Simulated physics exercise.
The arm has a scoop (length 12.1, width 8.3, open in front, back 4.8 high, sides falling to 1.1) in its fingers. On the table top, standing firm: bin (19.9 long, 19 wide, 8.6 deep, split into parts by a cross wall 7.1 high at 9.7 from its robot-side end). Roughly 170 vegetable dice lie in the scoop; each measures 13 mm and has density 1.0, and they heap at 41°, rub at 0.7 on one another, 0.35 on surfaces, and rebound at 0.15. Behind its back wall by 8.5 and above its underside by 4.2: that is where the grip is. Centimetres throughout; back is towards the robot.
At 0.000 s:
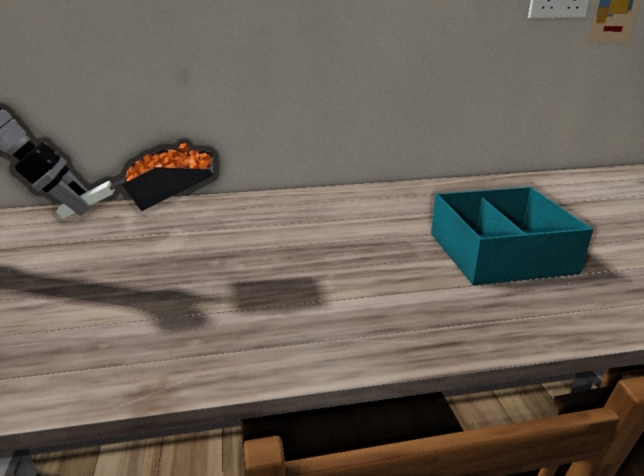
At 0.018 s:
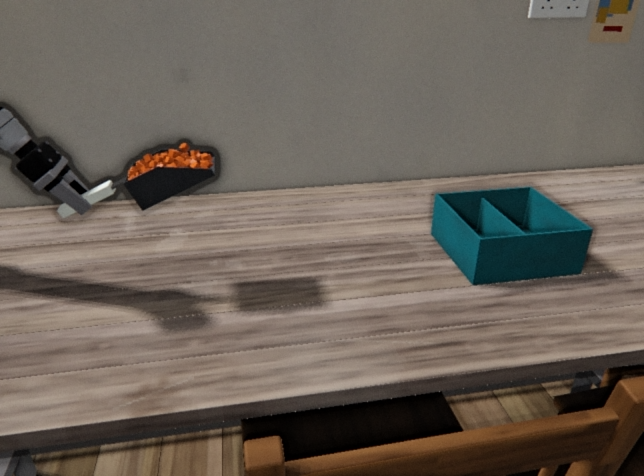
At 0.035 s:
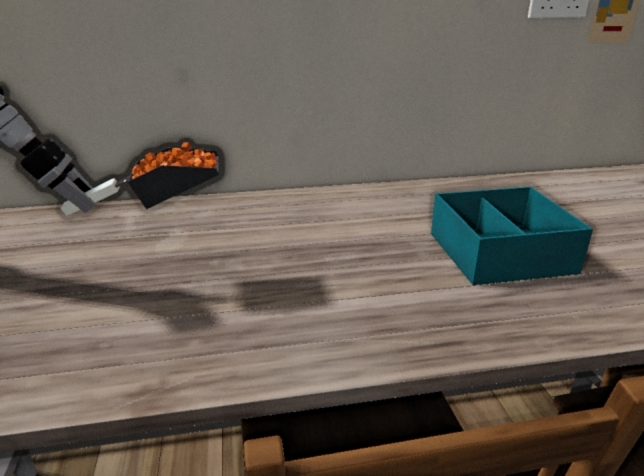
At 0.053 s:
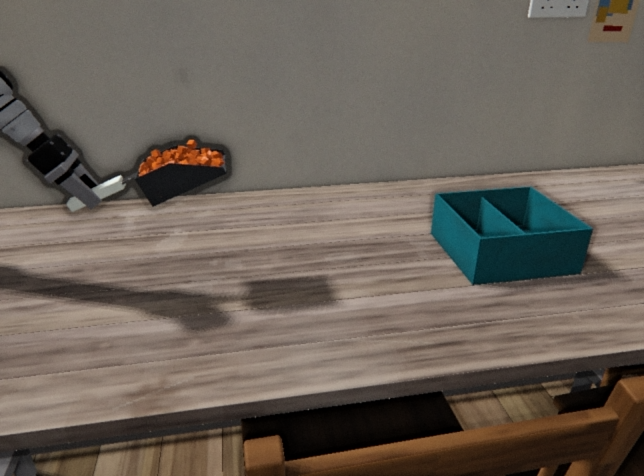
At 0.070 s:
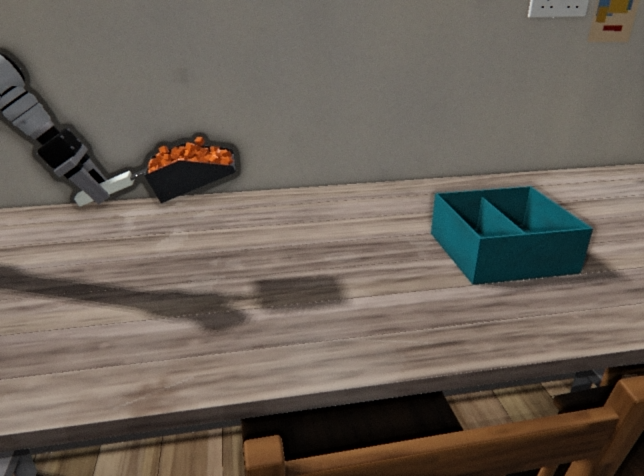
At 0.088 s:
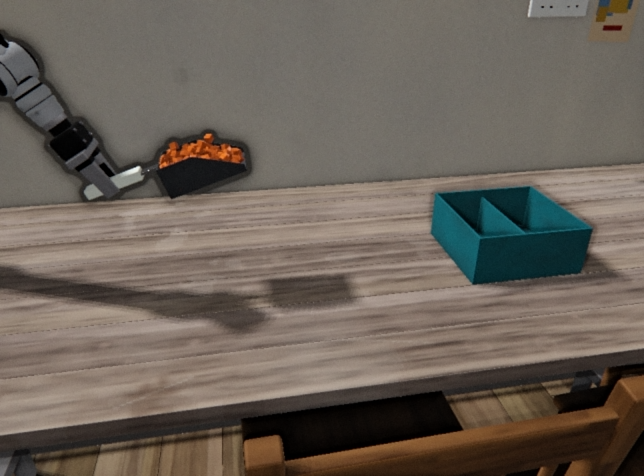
Robot arm holding a black scoop heaped with orange vegetable dice, moving slowly right above a wooden table with a teal divided box.
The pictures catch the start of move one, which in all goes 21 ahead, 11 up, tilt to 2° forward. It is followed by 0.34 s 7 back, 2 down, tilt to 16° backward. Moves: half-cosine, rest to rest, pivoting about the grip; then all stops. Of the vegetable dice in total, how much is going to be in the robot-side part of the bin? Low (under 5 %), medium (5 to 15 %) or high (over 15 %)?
Low.
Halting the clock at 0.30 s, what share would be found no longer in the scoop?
Roughly 25 percent up to then.
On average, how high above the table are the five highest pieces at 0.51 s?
Height: Around 28 cm.
After 0.30 s, tilted 2° forward, highest piece 28 above the table; 127 on the scoop, 39 in flight or on a rim.
After 0.51 s, tilted 12° backward, highest piece 28 above the table; 60 on the table or floor, 20 on the scoop, 86 in flight or on a rim.
After 0.82 s, tilted 16° backward, highest piece 28 above the table; 146 on the table or floor, 20 on the scoop.
After 1.87 s, tilted 16° backward, highest piece 28 above the table; 146 on the table or floor, 20 on the scoop.
In the end, 146 on the table or floor, 20 on the scoop. That is 0 % in the robot-side part of the bin.
